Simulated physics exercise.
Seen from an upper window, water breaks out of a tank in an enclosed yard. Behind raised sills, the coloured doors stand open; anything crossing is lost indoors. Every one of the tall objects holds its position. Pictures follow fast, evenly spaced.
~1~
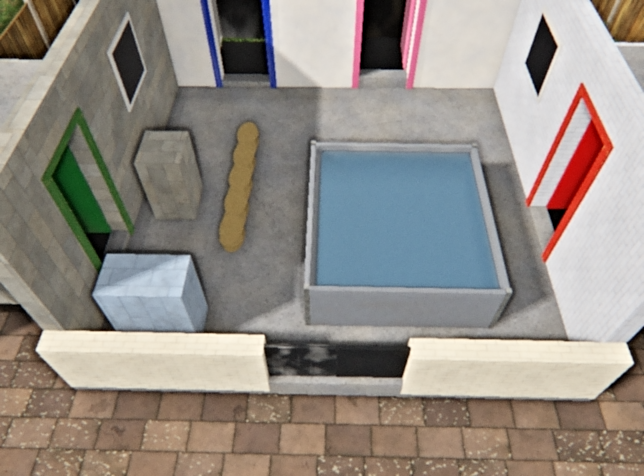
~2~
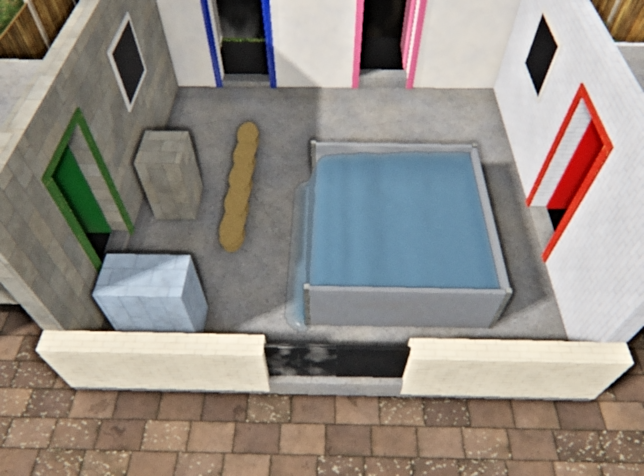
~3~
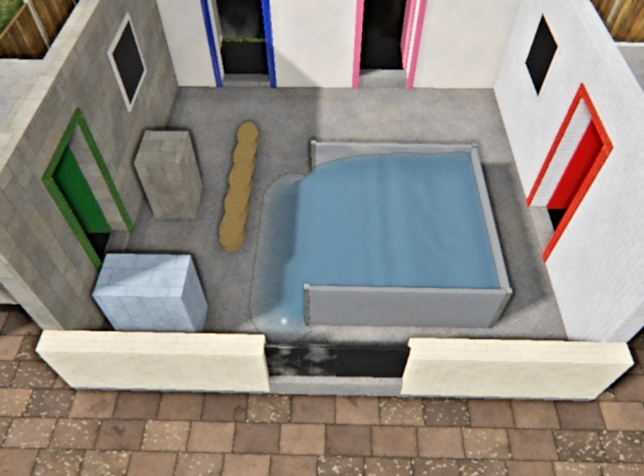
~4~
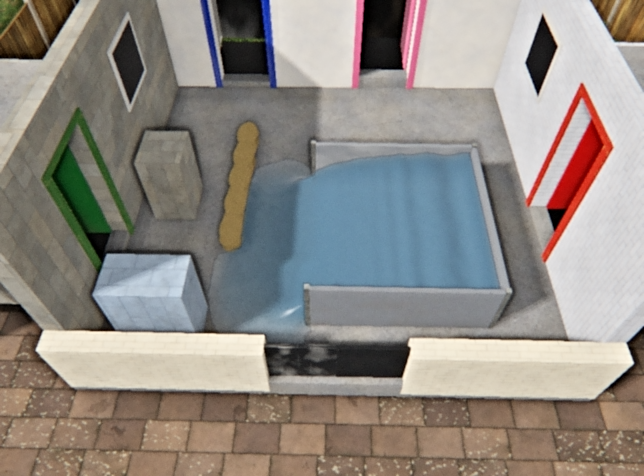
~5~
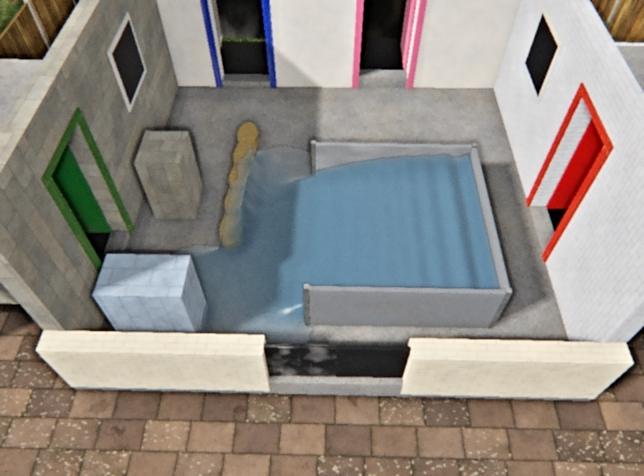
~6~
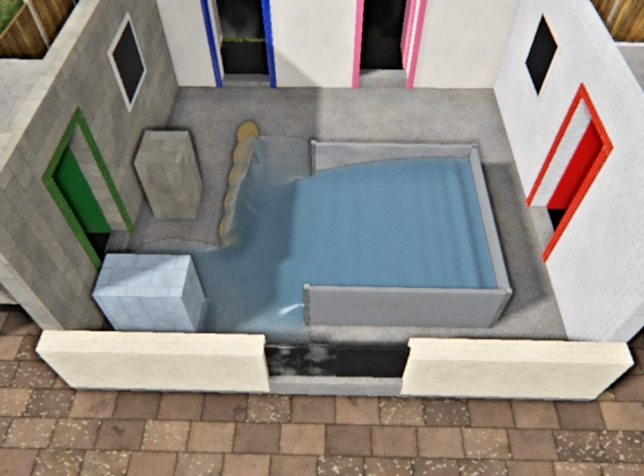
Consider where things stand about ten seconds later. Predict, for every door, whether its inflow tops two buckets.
Outcome: The pink door will most likely keep inside the limit, the red door will most likely go past the limit, the blue door will most likely go past the limit, the green door will most likely go past the limit.
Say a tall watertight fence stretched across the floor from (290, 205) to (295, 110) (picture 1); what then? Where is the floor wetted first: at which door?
I'd pick the one in green.
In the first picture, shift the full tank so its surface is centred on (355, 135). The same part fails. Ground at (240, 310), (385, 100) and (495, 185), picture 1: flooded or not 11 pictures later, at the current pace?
Hit, spared, spared.
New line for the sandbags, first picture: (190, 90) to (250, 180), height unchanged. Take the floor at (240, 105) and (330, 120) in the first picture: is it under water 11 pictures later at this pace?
So the first spot would be waterlogged, and the other one left unsoaked.
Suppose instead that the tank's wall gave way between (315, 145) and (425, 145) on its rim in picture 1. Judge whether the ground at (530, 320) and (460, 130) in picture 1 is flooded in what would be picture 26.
Taking them in turn: Untouched and swamped.
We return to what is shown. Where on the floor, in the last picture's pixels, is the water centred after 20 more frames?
Somewhere near (283, 221).
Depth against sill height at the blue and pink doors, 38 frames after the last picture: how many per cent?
Readings, in sequence: 130 percent and 40 percent.
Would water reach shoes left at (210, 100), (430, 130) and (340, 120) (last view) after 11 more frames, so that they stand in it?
First swamped, then spared, then swamped.
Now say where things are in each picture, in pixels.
The first picture shows the open tank at (399, 213) is whole and still.
In the second picture, water pours out at (314, 236) and has run to (295, 324).
In the third picture, the front is at (280, 336), out from the gap at (314, 237).
In the fourth picture, water pours out at (314, 238) and has run to a hidden place.
In the fifth picture, water pours out at (314, 238) and has run to a hidden place.
In the sixth picture, the front is at a hidden place, out from the gap at (314, 238).
A moment on, water covers 40 % of the floor; the pink door not reached, the red door not reached, the blue door not reached, the green door over two buckets in.
Next, water covers 60 % of the floor; the pink door wet at the sill, nothing in, the red door not reached, the blue door under two buckets in, the green door far over two buckets in.
Then, water covers 75 % of the floor; the pink door wet at the sill, nothing in, the red door not reached, the blue door over two buckets in, the green door far over two buckets in.
Later, water covers 95 % of the floor; the pink door wet at the sill, nothing in, the red door under two buckets in, the blue door over two buckets in, the green door far over two buckets in.
In the end, water covers 95 % of the floor; the pink door wet at the sill, nothing in, the red door far over two buckets in, the blue door far over two buckets in, the green door far over two buckets in.
